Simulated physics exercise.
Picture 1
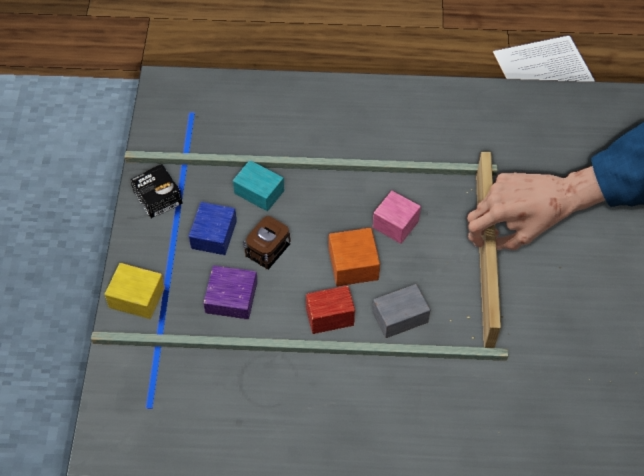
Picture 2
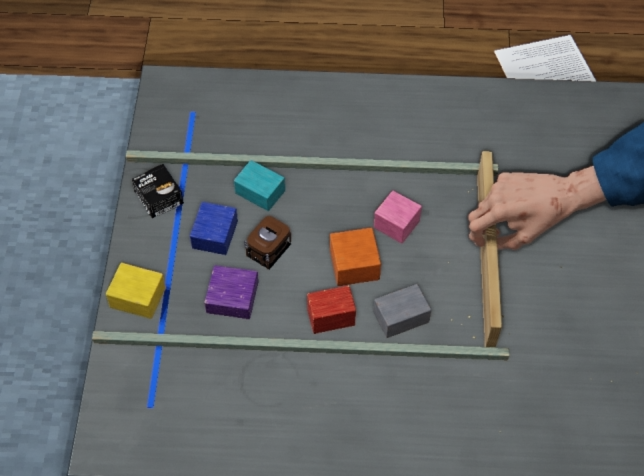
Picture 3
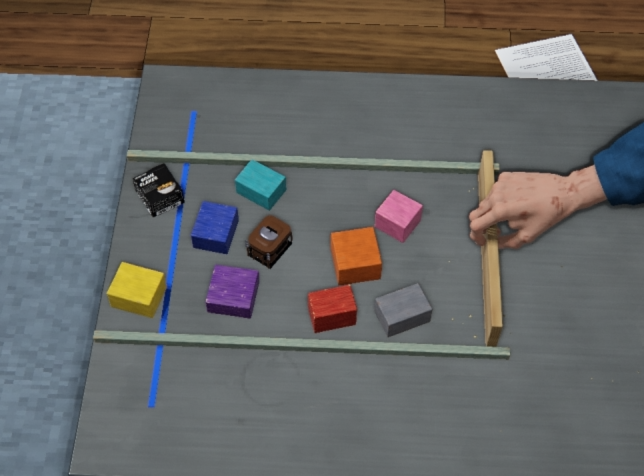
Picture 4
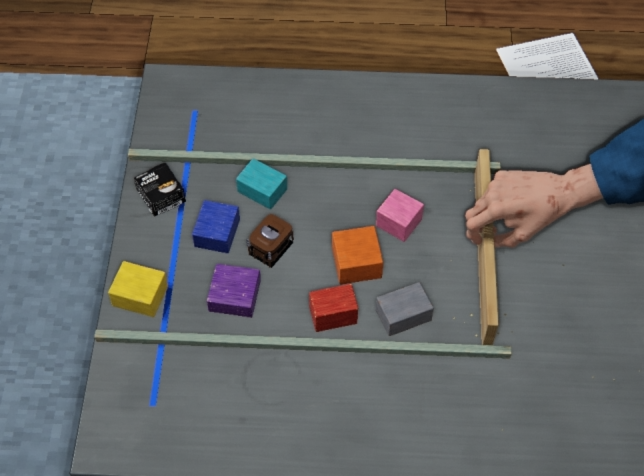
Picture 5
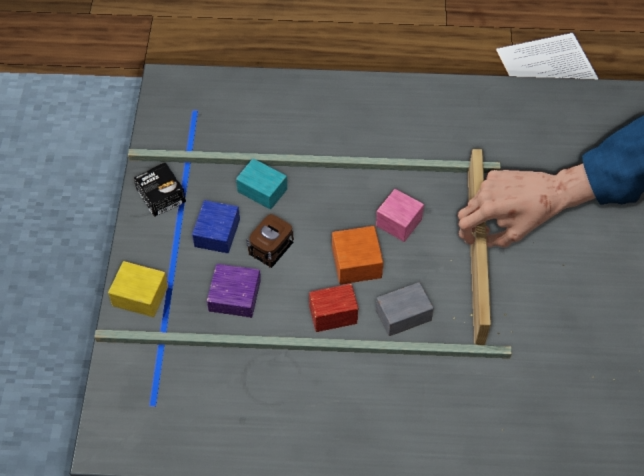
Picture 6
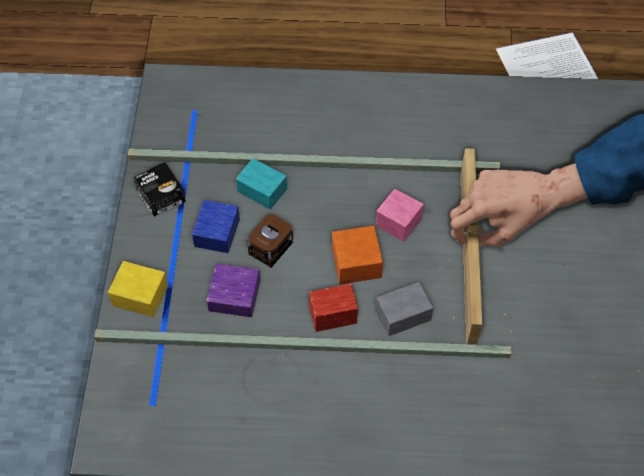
The footage shows colored blocks and two small dark objects scattered between two rails on a grey surface crossed by blue tape, while a hand at right holds a wooden board still, then slides it slightly left without touching them.
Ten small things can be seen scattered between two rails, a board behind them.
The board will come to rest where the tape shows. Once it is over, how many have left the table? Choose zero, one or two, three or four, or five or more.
Three or four of them have left the table.
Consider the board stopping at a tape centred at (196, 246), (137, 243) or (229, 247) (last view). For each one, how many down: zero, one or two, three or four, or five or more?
Taking the three places in turn, it would be either one or two; at least five; either one or two.
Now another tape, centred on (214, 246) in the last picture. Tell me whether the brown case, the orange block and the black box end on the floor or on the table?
Brown case stays put, orange block stays put, black box stays put.
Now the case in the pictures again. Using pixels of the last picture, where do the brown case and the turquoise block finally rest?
You'll find the first one at (118, 229) and the second at (158, 177).
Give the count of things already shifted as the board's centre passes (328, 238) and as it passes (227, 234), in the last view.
At the first spot 6, then 10.
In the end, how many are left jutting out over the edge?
The number is 2.
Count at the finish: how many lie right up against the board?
Contact count: 4.
Soon after, none off yet; yellow block at rest near (139, 289); black box at rest near (160, 189); blue block at rest near (216, 227).
Then, none off yet; yellow block moving near (131, 288); black box at rest near (160, 189); blue block moving near (206, 226).
Further on, one off so far; yellow block falling near (88, 391); black box at rest near (153, 183); blue block moved well along near (132, 222).
At rest, the number that fall off is three or four; fallen, purple block, blue block, black box and yellow block.
